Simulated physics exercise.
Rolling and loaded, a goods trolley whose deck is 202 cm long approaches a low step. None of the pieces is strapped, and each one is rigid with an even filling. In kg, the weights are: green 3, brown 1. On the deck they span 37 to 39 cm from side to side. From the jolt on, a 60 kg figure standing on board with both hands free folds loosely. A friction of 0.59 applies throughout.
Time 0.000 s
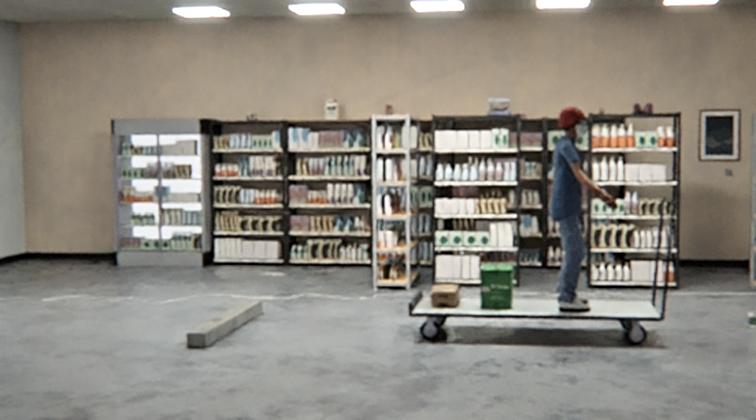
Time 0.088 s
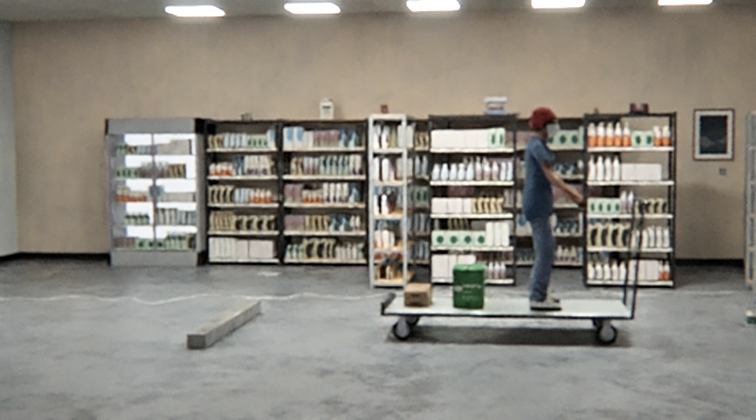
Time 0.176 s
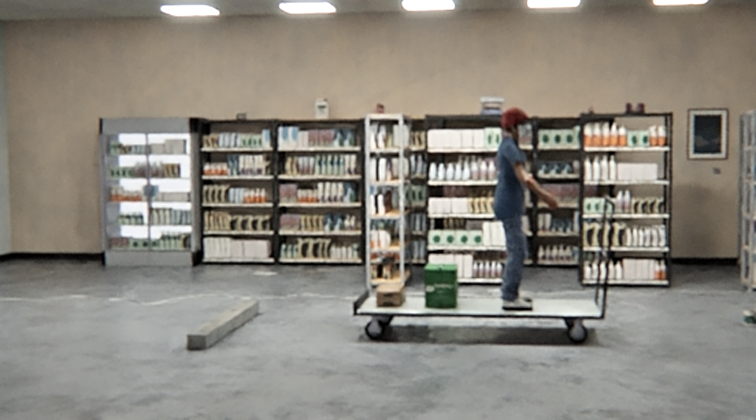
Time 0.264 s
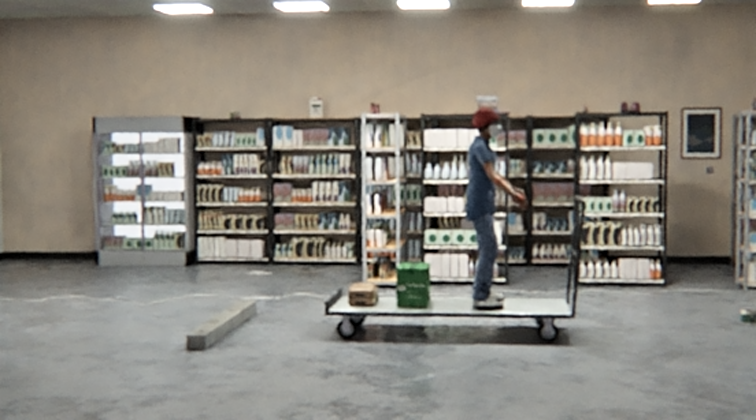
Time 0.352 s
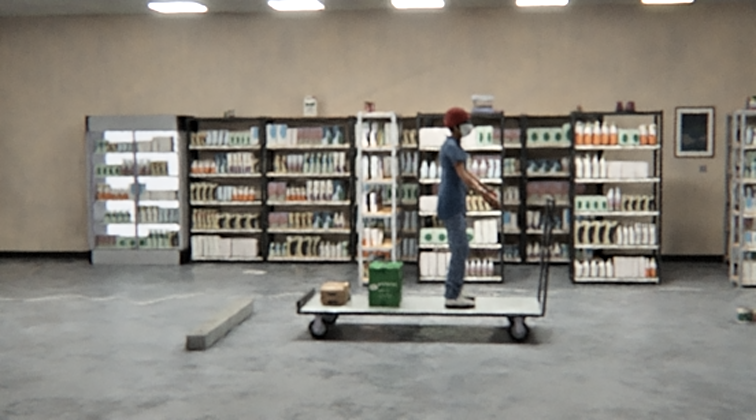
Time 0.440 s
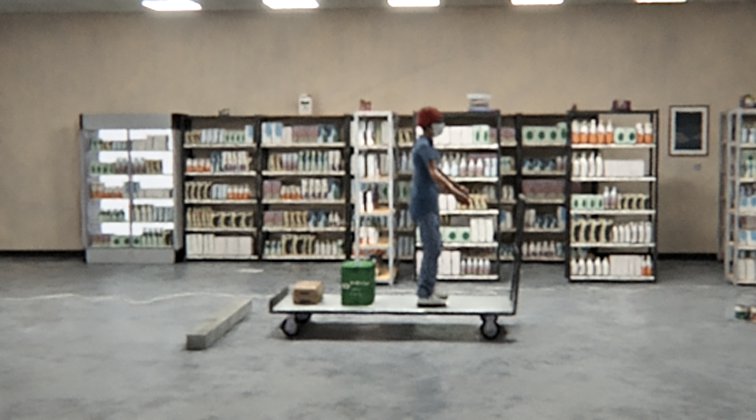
To begin with, a figure in a red cap and blue clothes stands on a flat trolley, arms held forward, behind a green parcel and a small brown box. The trolley then rolls steadily left past stocked shelves, its rider staying upright, and draws closer to a low grey step on the floor.
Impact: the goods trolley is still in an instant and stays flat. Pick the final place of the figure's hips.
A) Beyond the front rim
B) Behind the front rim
The answer is A.
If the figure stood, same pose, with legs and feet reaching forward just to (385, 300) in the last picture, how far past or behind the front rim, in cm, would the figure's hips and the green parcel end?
Then hips 10 past, green 50 behind.
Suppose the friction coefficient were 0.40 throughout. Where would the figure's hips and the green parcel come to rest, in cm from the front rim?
In that case hips 30 past, green 20 past.
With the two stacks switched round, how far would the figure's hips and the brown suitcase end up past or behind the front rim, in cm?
Result - hips: 20 cm behind rim; brown: 40 cm behind rim.
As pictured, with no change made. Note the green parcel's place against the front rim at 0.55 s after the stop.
Behind the rim, near 45 cm.
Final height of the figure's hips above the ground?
They end up some 15 cm off the ground.
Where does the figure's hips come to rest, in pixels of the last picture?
Around (202, 309).
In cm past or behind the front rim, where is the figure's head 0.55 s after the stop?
About 10 cm behind the front rim.
After 0.63 s the deck stops.
After 1.18 s the figure's hips are 29 cm behind the rim, near (253, 251) in the last picture's view.
After 1.63 s the figure's hips are 0 cm behind the rim, near (221, 271) in the last picture's view.
By 4.6 s, past the rim, green parcel and the figure's hips; behind it, brown suitcase.
